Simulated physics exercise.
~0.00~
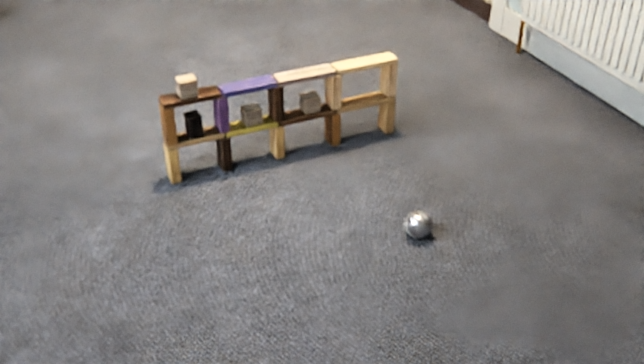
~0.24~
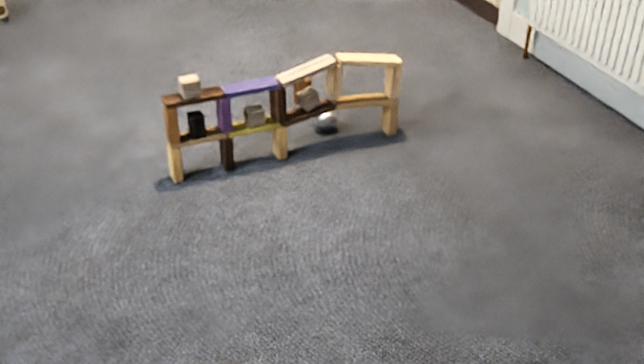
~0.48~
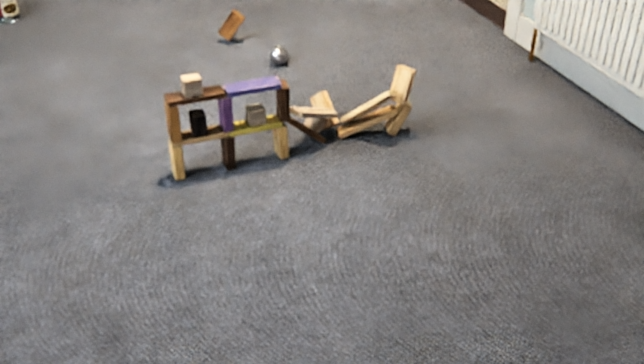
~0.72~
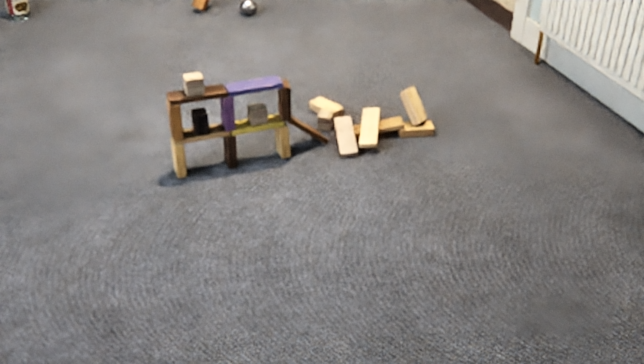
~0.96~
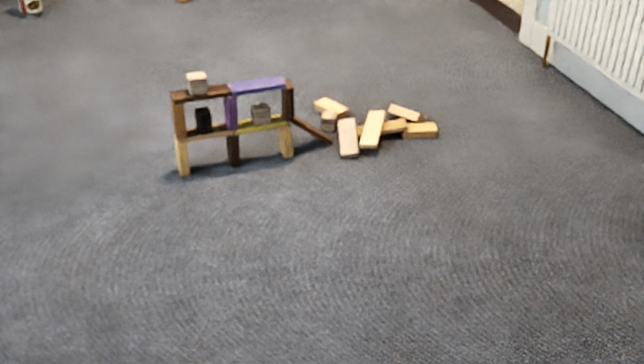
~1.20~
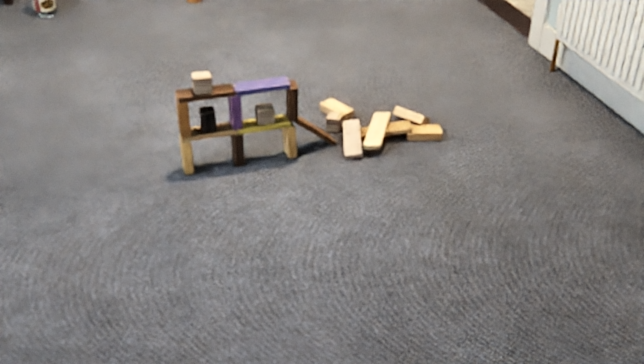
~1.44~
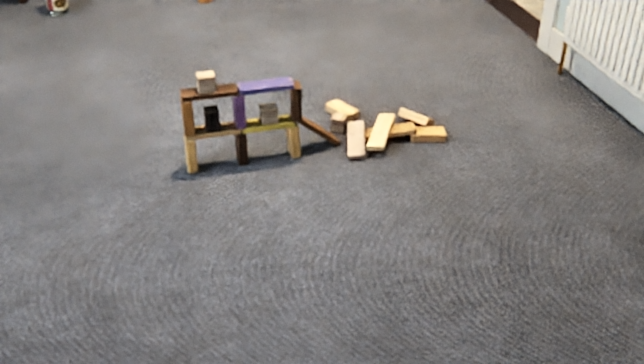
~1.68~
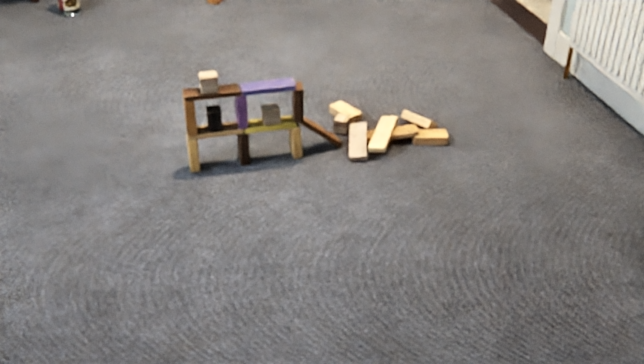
A silvery steel ball rolls across a grey carpet toward a long, two-storey row of wooden blocks, seen from slightly above with a white radiator at the upper right. The row has dark brown posts and a purple plank and post toward the left, pale planks at the right, and small cubes on its floors and top. The ball passes under the right half, knocking out a post, and the planks above sag. That half collapses as the ball and a knocked block travel away behind. The left half stays standing beside a scattered heap of planks.
